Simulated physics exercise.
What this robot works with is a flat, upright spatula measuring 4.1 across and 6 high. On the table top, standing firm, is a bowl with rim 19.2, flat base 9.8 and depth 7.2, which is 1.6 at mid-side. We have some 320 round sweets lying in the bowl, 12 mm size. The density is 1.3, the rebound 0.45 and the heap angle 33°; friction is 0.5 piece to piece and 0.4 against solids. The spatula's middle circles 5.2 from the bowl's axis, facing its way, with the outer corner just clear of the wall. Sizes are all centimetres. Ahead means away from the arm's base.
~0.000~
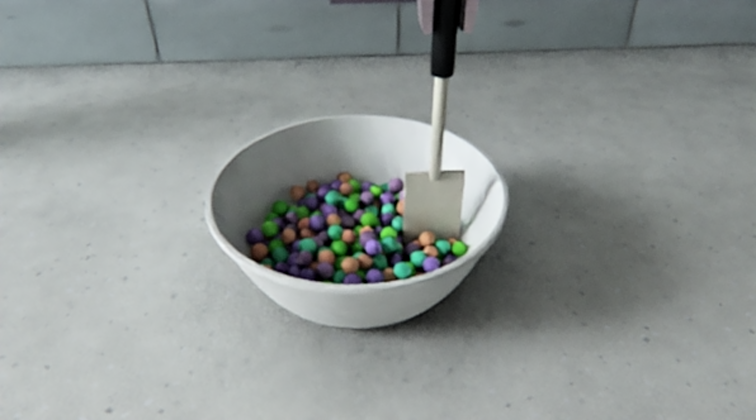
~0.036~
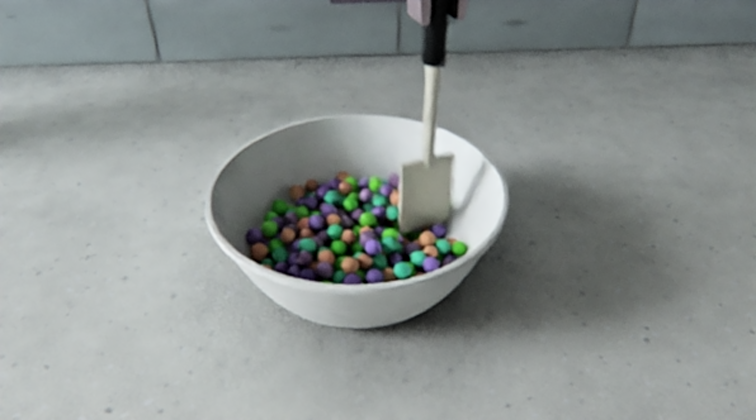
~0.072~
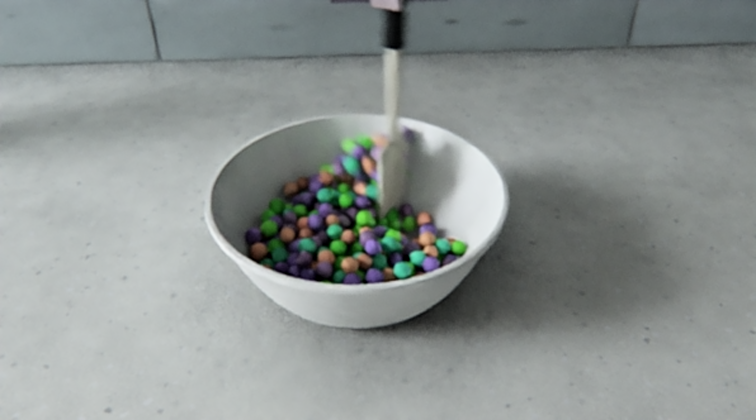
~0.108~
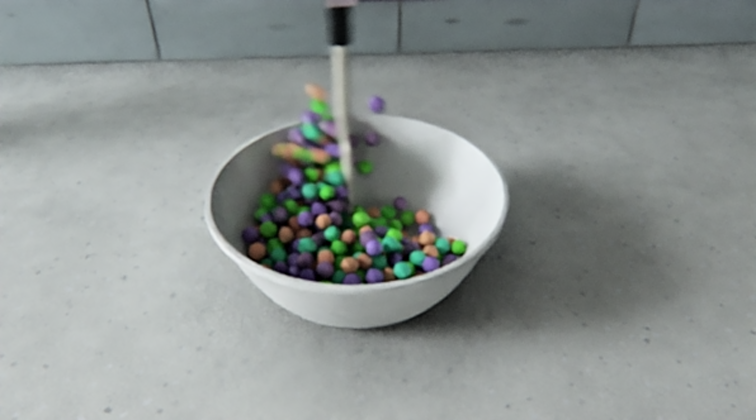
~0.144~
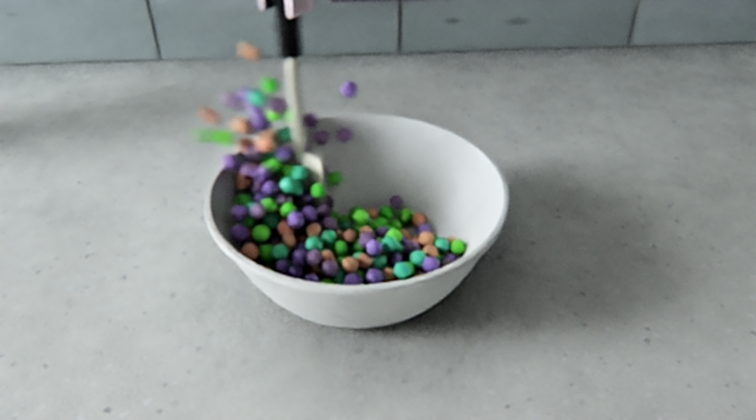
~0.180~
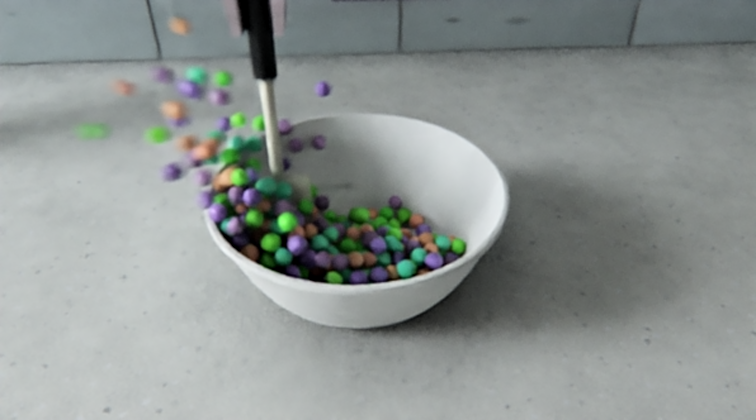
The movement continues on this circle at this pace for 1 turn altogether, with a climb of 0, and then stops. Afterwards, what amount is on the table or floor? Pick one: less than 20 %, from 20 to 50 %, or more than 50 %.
From 20 to 50 %.
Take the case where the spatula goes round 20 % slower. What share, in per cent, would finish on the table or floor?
I'd say close to 20 %.
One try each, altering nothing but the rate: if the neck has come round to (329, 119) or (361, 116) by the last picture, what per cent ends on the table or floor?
Well, about 10 percent the first time and about 5 percent the second.
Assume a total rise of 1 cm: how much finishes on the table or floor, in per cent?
30 per cent, roughly.
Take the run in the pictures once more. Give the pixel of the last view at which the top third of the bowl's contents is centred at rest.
It is centred near (388, 194).
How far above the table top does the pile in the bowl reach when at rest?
Height: Roughly 5.5 cm.
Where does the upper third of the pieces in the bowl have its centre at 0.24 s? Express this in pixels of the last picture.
Centre estimate: Approx. (342, 263) px.
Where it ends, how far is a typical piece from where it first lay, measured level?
12 centimetres.
By 0.24 s, 242° round, highest piece 16 above the table; 279 in the bowl, 44 in flight or on the tool.
By 0.29 s, 306° round, highest piece 16 above the table; 255 in the bowl, 6 on the table or floor, 62 in flight or on the tool.
By 0.52 s, 0° round, highest piece 6 above the table; 213 in the bowl, 105 on the table or floor, 5 in flight or on the tool.
By 1.22 s, 0° round, highest piece 5 above the table; 213 in the bowl, 110 on the table or floor.
Final count, 213 in the bowl, 110 on the table or floor. That is 34 % on the table or floor.
